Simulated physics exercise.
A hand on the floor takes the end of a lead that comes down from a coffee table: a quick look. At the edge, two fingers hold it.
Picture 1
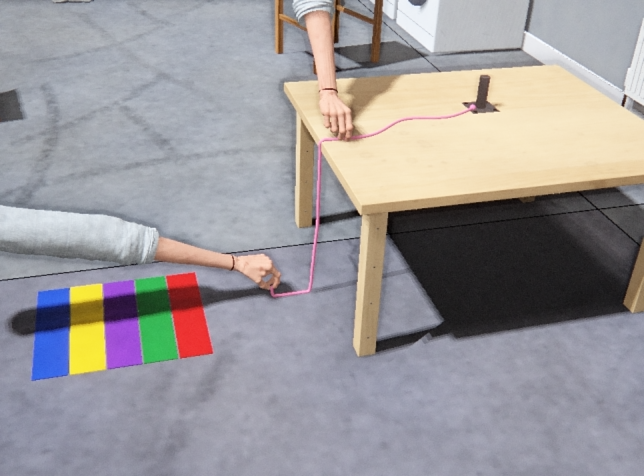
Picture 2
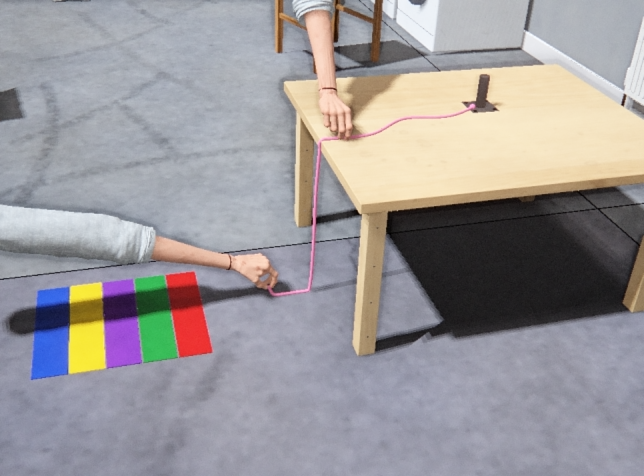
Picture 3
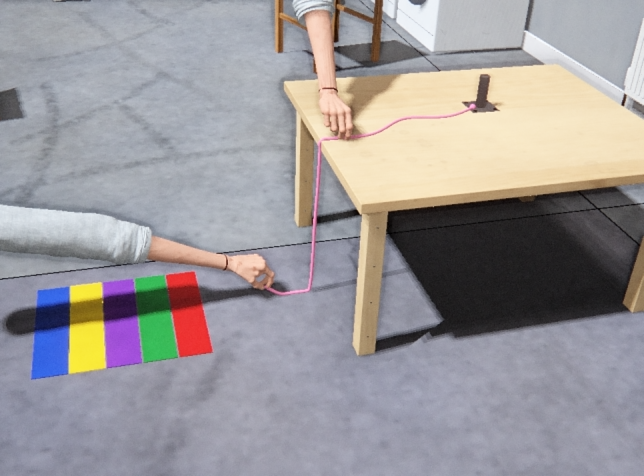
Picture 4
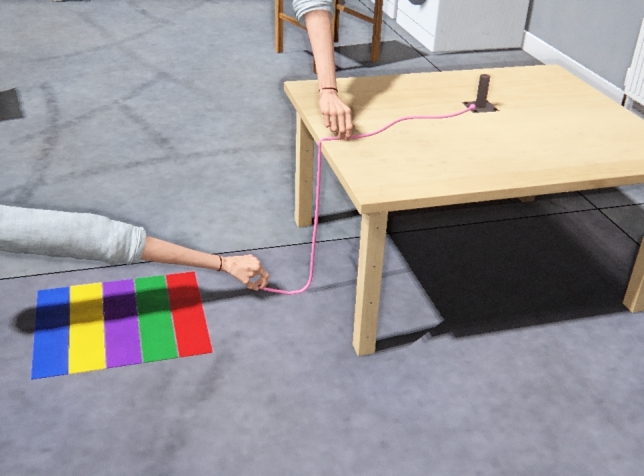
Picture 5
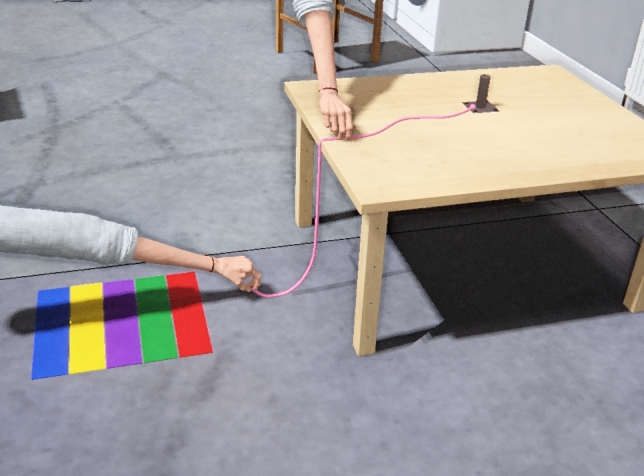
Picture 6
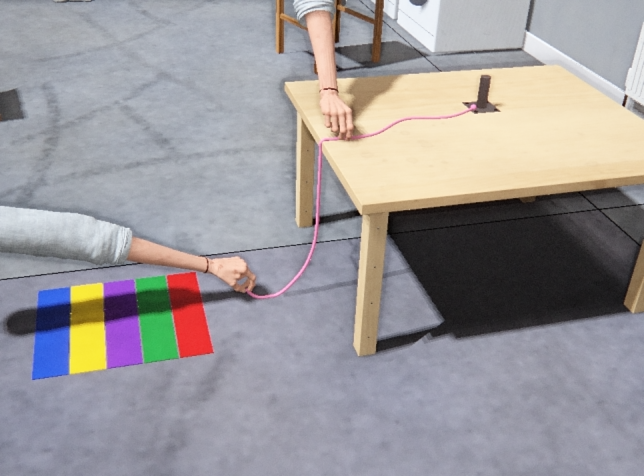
On a grey floor beside a pale wooden table, a hand grips the end of a pink cord that hangs from the tabletop, where another hand presses it near the edge. The lower hand draws the end a short way left toward the coloured stripes, and the cord's sharp bend loosens into a smooth curve.
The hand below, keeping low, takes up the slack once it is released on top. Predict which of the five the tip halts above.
I expect it over the green strip.
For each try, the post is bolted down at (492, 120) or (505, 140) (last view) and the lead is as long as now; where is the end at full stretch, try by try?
Roughly (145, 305) and (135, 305).
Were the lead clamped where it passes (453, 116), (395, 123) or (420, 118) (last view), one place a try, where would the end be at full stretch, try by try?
Roughly (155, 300), (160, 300) and (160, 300).
A little later, end near (213, 294); short of the strips.
Next, end near (176, 299); over red.
When it is tight, end near (155, 301); over green. The end stops over the green strip.
